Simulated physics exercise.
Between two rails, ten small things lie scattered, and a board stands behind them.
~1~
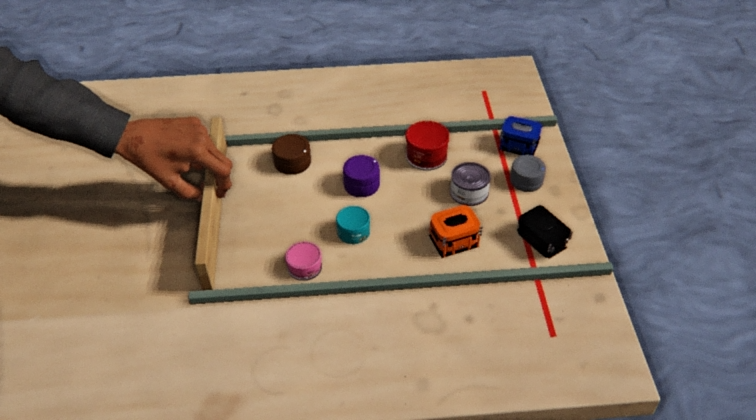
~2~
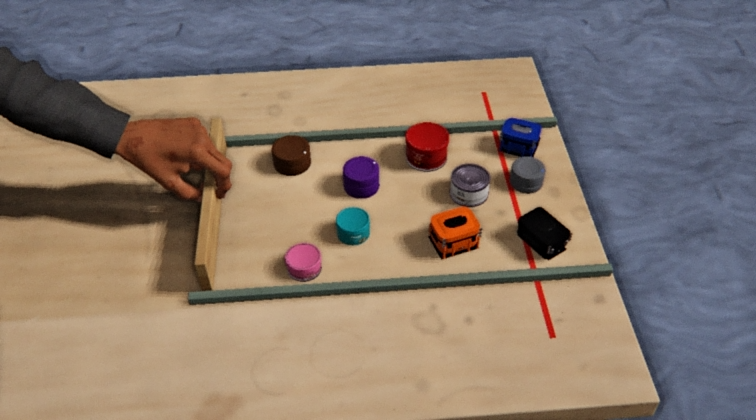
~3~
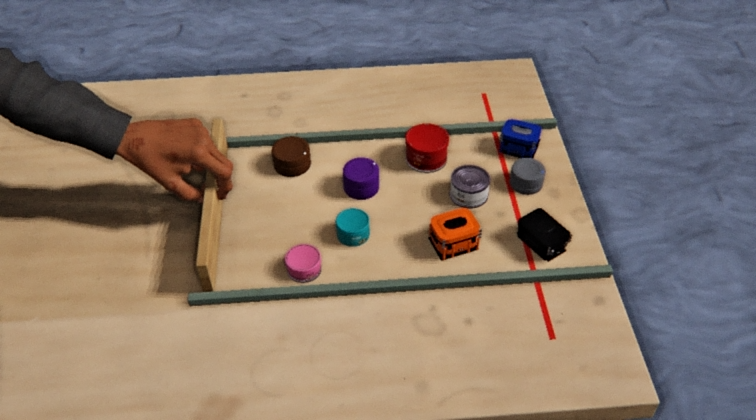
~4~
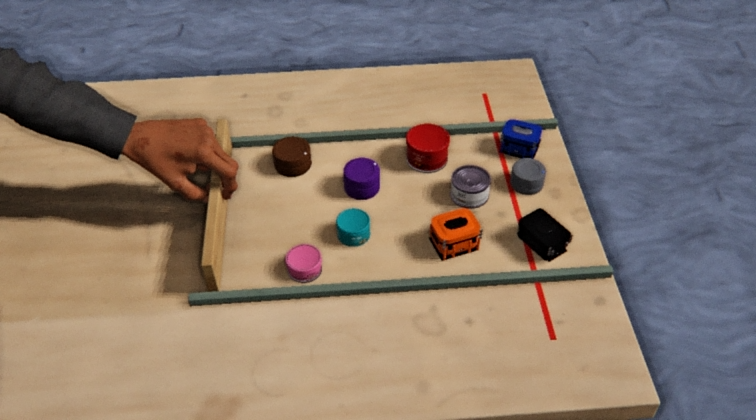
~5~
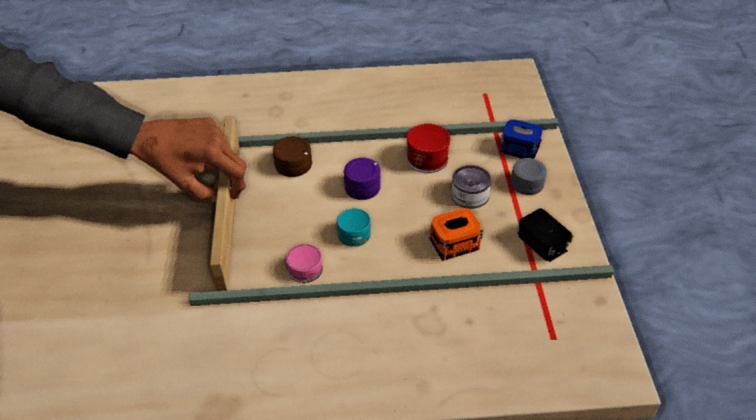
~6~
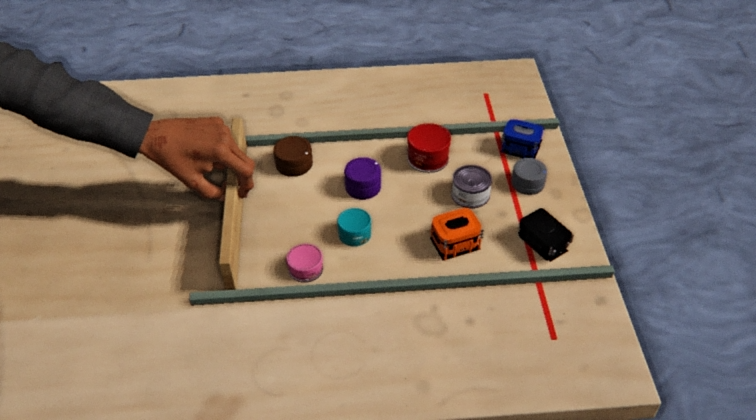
A hand in a grey sleeve slides an upright wooden board a short way to the right between two green rails on a pale wooden tabletop, seen from above at an angle. Brown, purple, pink, teal, red and clear-topped round containers and an orange case lie ahead of it, with blue, grey and black items near a red line at right. The board touches none of them, and they stay in place while the view barely shifts.
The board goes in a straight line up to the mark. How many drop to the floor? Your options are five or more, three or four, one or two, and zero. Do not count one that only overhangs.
My pick is one or two.
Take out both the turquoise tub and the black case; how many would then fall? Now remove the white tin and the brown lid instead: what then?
First try: 1 fallen; other try: 0.
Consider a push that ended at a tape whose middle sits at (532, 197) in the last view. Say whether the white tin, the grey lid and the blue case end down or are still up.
The white tin? It is safe. The grey lid? It does not stay. The blue case? It does not stay.
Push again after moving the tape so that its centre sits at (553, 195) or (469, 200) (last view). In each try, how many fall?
In order, 5 then 0.
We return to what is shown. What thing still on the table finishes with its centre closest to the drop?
That's the black case.
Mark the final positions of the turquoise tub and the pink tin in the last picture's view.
About (539, 217), and about (550, 254).
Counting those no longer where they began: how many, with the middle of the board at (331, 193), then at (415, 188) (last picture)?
Note: First position 2; second position 6.
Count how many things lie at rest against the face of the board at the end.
That makes 4.
A little later, none off yet; blue case at rest near (522, 140); grey lid at rest near (529, 176); black case at rest near (544, 236).
Next, none off yet; blue case at rest near (523, 139); grey lid at rest near (529, 176); black case at rest near (544, 236).
When it is over, the number that fall off is one or two; down, blue case.
